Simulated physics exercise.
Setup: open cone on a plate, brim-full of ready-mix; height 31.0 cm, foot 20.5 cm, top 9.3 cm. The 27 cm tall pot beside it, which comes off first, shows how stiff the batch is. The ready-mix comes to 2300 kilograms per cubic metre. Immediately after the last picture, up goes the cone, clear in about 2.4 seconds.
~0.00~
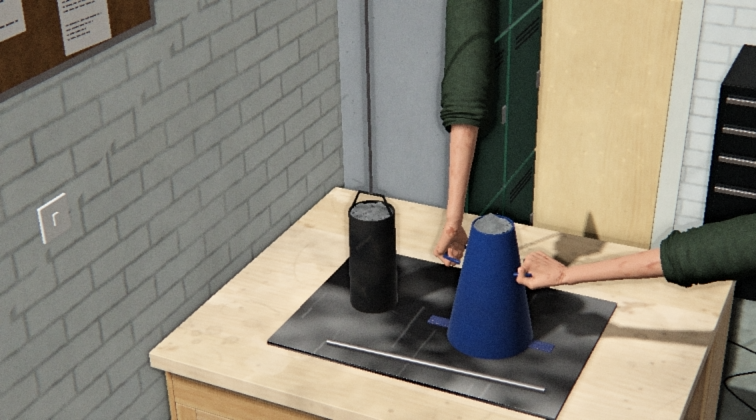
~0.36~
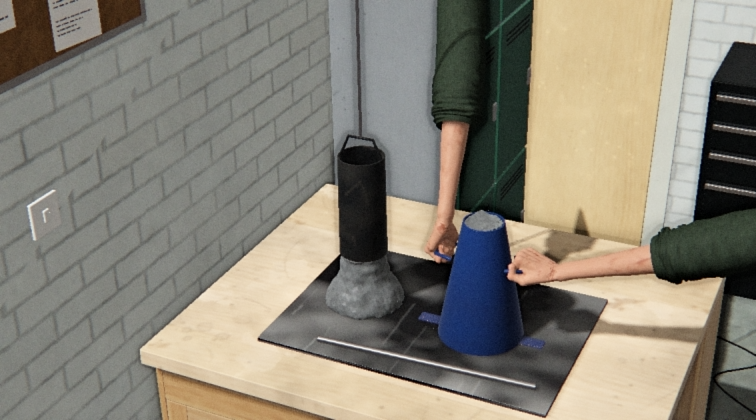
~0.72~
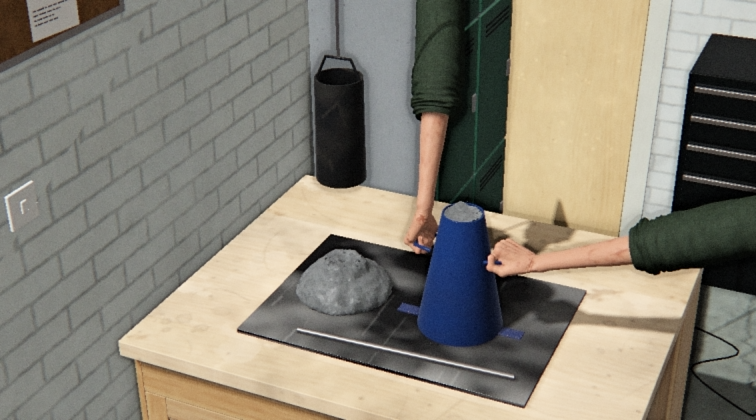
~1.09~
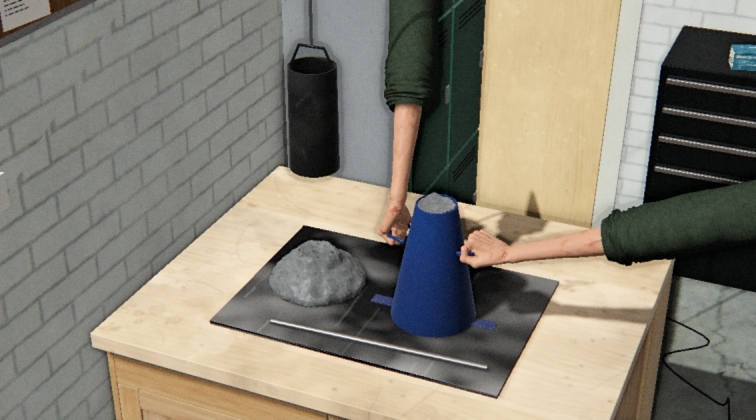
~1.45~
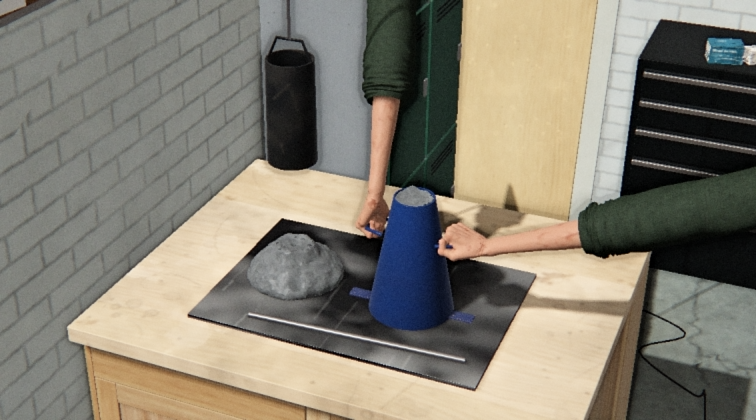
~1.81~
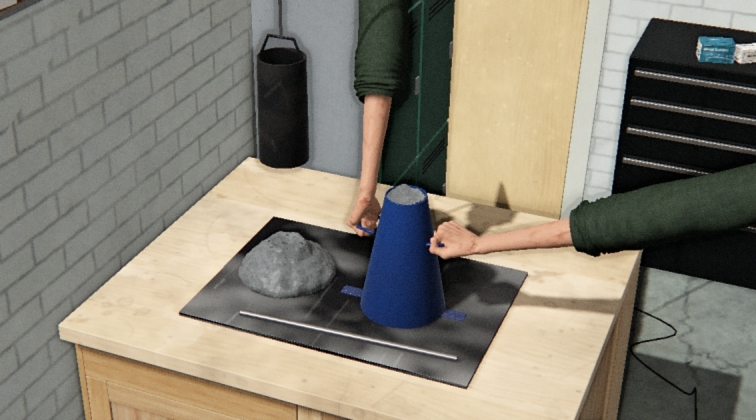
A black cylindrical pot lifts straight up off a dark plate on a wooden table, letting its wet grey mix slump into a low, rounded heap. The pot then hangs above while the heap barely changes, and two hands stay at the sides of the filled blue cone, which remains in place.
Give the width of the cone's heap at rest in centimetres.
I'd put it at some 35 centimetres.
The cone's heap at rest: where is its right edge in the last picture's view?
I'd point to somewhere near (472, 310).
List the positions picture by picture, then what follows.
Middle of the pot's mouth at (372, 211), still down; middle of the cone's top at (493, 226), not yet moved, in the first frame.
Middle of the pot's mouth at (361, 157), raised 14 cm; middle of the cone's top at (484, 222), not yet moved, in the second frame.
Middle of the pot's mouth at (339, 78), raised 33 cm; the heap from the pot 9.4 cm high and 25 cm wide, top at (344, 260); middle of the cone's top at (463, 214), not yet moved, in the third frame.
Middle of the pot's mouth at (312, 67), raised 33 cm; the heap from the pot 9.3 cm high and 25 cm wide, top at (317, 251); middle of the cone's top at (437, 205), not yet moved, in the fourth frame.
Middle of the pot's mouth at (290, 59), raised 33 cm; the heap from the pot 9.3 cm high and 25 cm wide, top at (295, 244); middle of the cone's top at (415, 198), not yet moved, in the fifth frame.
Middle of the pot's mouth at (282, 57), raised 33 cm; the heap from the pot 9.3 cm high and 25 cm wide, top at (287, 242); middle of the cone's top at (406, 196), not yet moved, in the sixth frame.
By 2.4 s, the cone is up 7.0 cm; the ready-mix has come down 14 cm to 17 cm and is 29 cm wide.
By 3.0 s, the cone is up 19 cm; the ready-mix has come down 20 cm to 11 cm and is 34 cm wide.
By 3.6 s, the cone is up 31 cm; the ready-mix has come down 20 cm to 11 cm and is 35 cm wide.
By 4.3 s, the cone is clear; the ready-mix has come down 20 cm to 11 cm and is 35 cm wide.
By 4.9 s, at rest, the cone is clear; the ready-mix has come down 20 cm to 11 cm and is 35 cm wide.
